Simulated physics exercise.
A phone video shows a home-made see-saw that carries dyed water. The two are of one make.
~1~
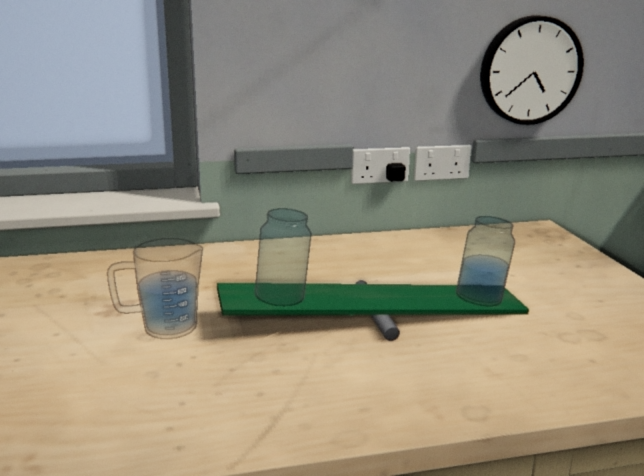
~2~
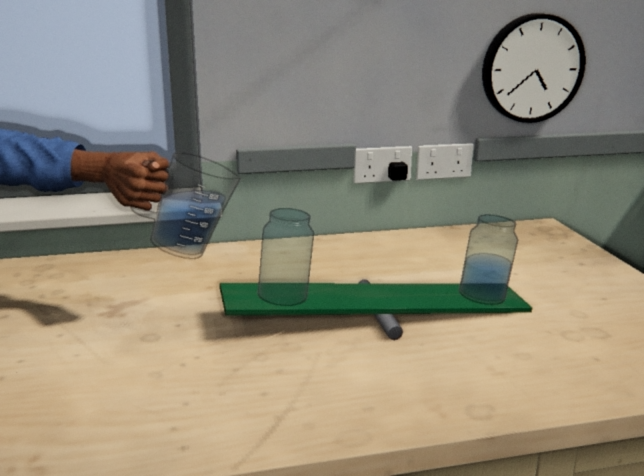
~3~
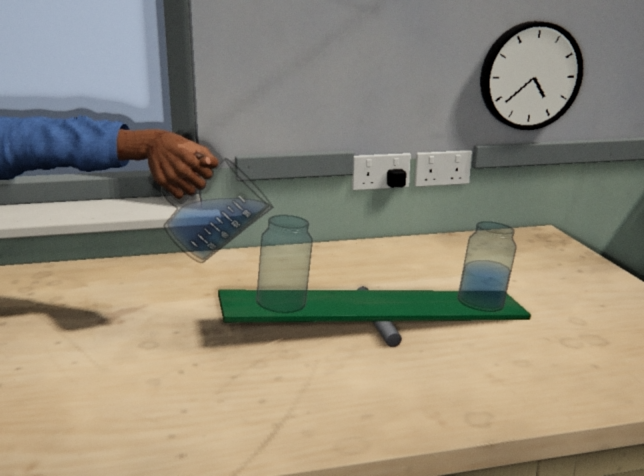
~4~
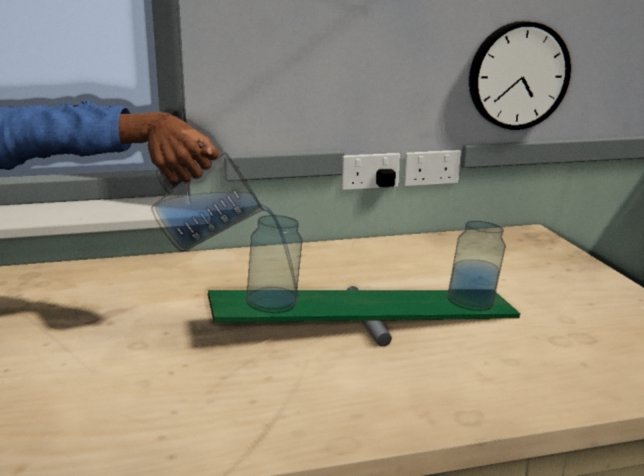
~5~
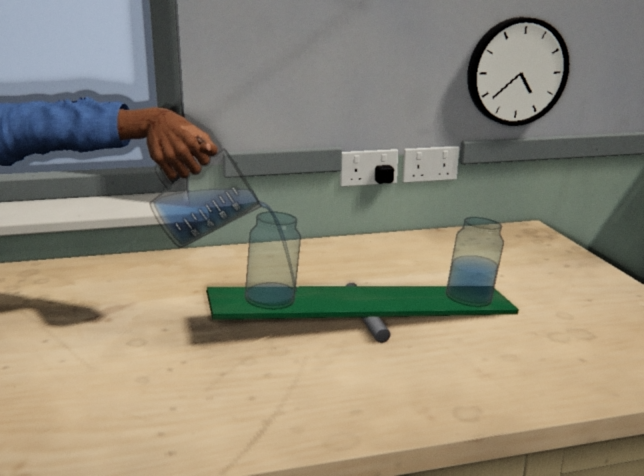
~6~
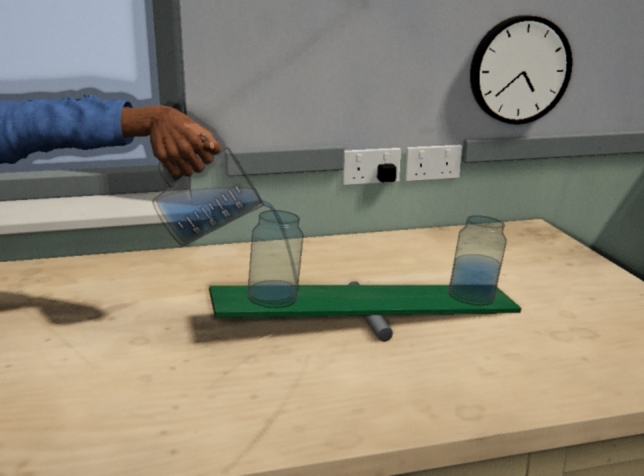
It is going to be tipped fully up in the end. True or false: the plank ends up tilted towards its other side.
True.
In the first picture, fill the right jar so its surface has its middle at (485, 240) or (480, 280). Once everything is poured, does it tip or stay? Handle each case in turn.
Result, in order: It stays put; it tips.
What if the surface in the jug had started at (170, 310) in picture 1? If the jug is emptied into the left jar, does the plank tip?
My guess is that it sits tight.
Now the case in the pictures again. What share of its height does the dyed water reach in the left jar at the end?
I'd say close to 70 per cent.
A moment on, the left jar is about a third full; the plank leans as before.
Further on, the left jar is about half full; the plank has swung over, and that end is down.
When it is over, the left jar is about two thirds full; the plank has swung over, and that end is down.
